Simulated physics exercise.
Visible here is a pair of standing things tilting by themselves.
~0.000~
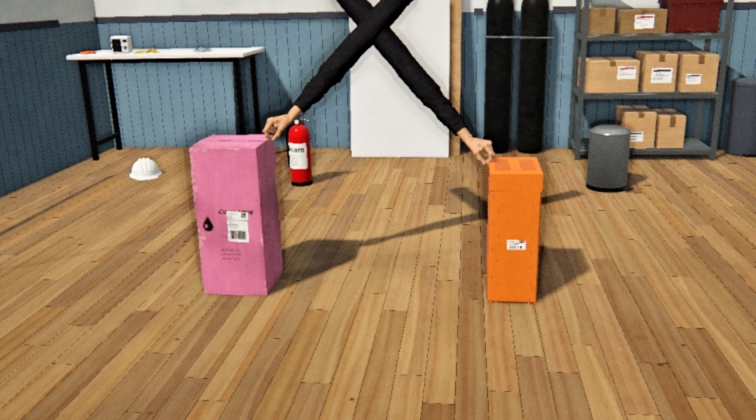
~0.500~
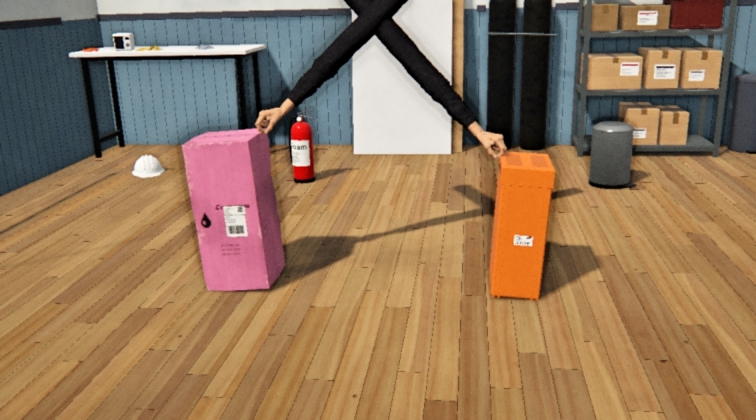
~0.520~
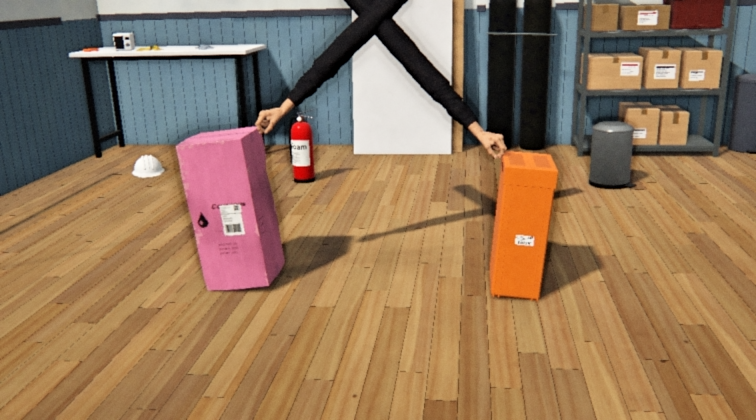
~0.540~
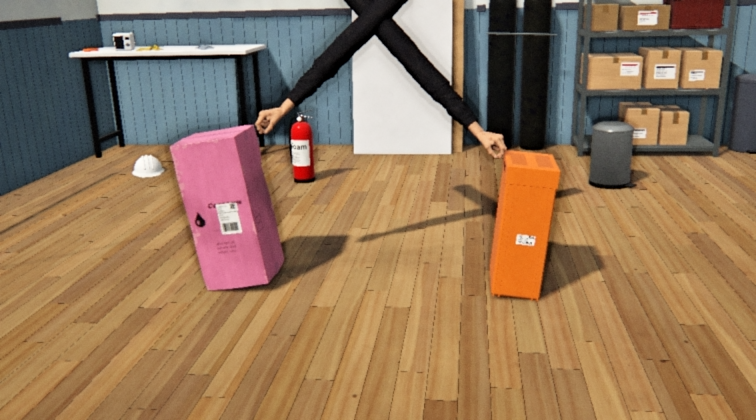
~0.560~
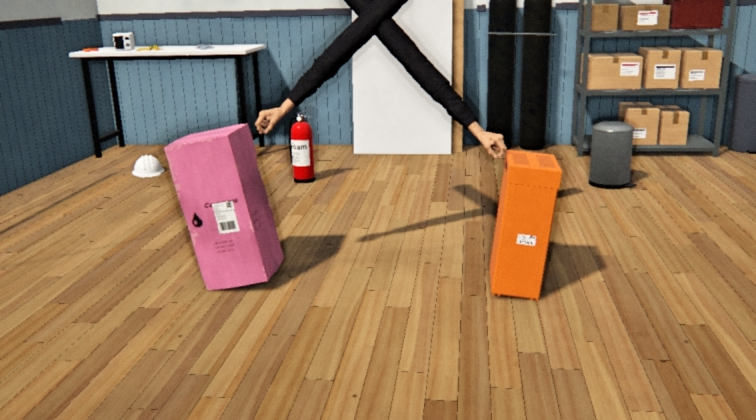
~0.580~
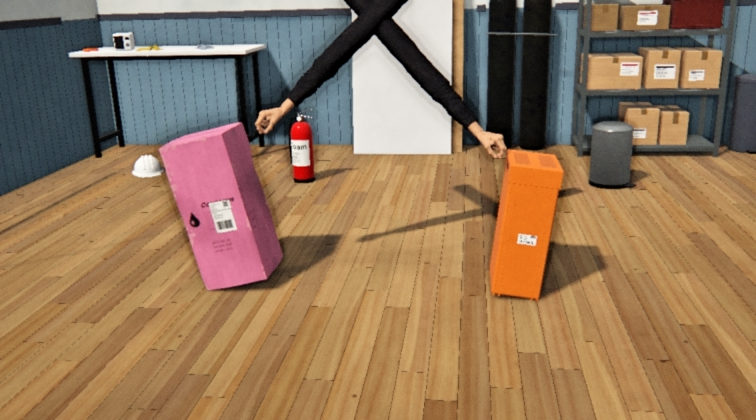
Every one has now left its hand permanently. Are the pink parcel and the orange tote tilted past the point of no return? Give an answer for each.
Finally the pink parcel tumbles over, while the orange tote stays upright.
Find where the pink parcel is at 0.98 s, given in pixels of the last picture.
Centre estimate: (170, 215).
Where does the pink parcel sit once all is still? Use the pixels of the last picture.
Looks like it settles somewhere around (145, 248).
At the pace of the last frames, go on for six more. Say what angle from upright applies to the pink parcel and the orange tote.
Then you'd see 25° for the first one and 8° for the other.
After 0.80 s, pink parcel 33° off upright near (197, 205); orange tote 5° off upright near (521, 225).
After 0.98 s, pink parcel 56° off upright near (170, 215); orange tote 4° off upright near (510, 225).
After 1.14 s, pink parcel on its side near (144, 249); orange tote 2° off upright near (512, 225).
At rest (2.2 s), the pink parcel topples, near (145, 248); the orange tote settles on its feet, near (515, 226).
